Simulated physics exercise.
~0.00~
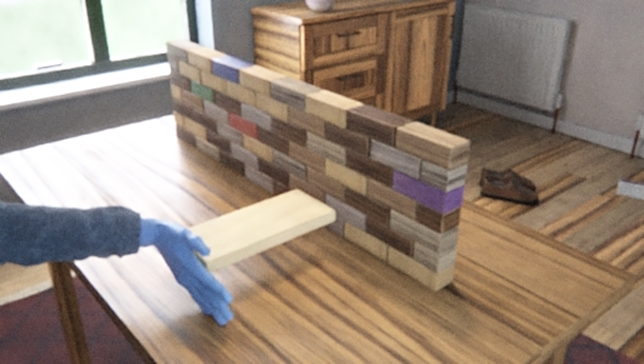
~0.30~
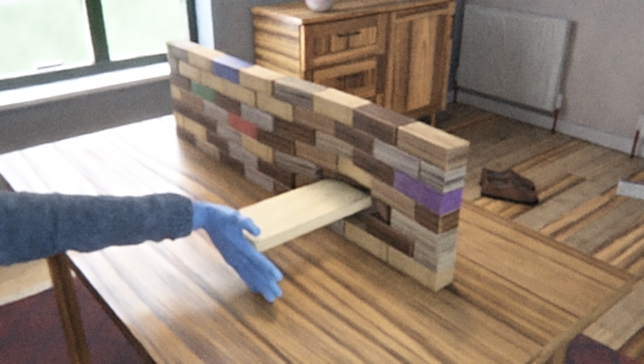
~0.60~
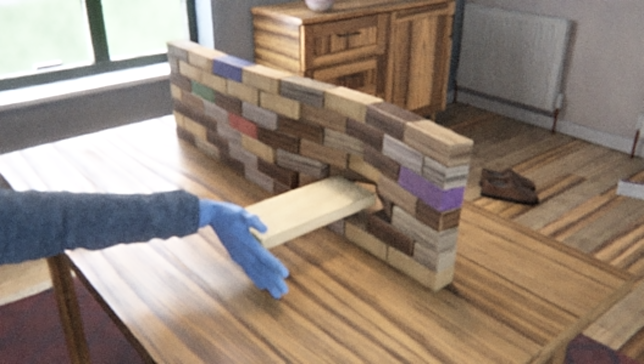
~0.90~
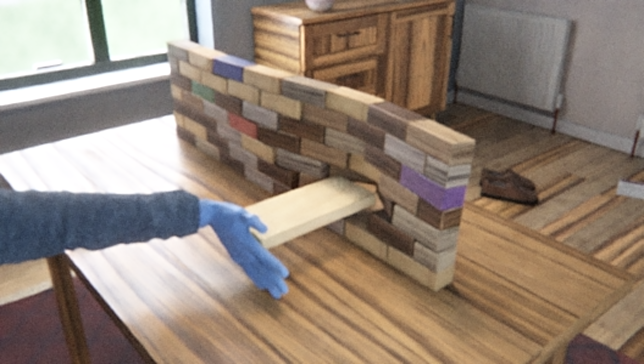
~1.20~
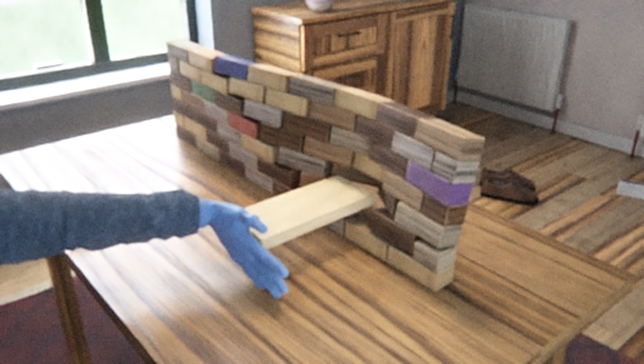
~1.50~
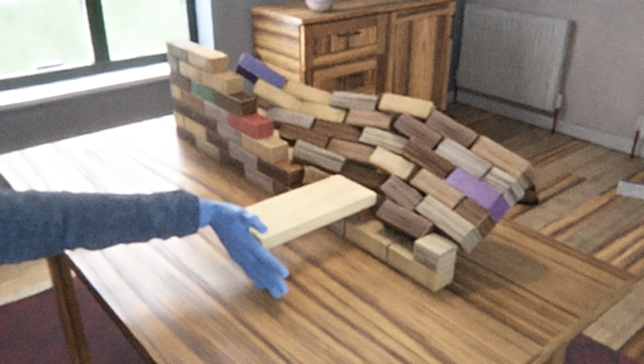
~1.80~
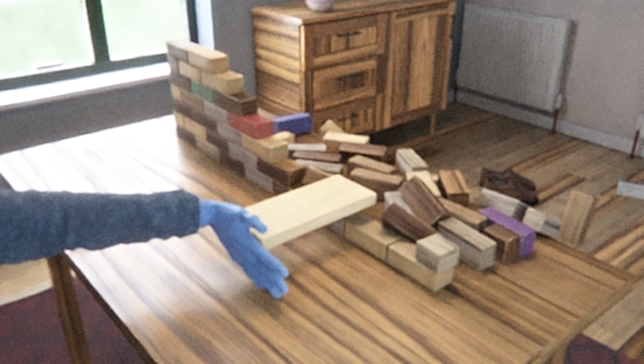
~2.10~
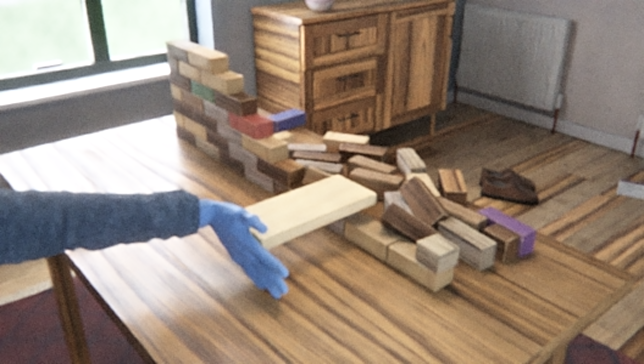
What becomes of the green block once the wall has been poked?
The green block stays up at its original height, in the left part of the wall that is still standing.
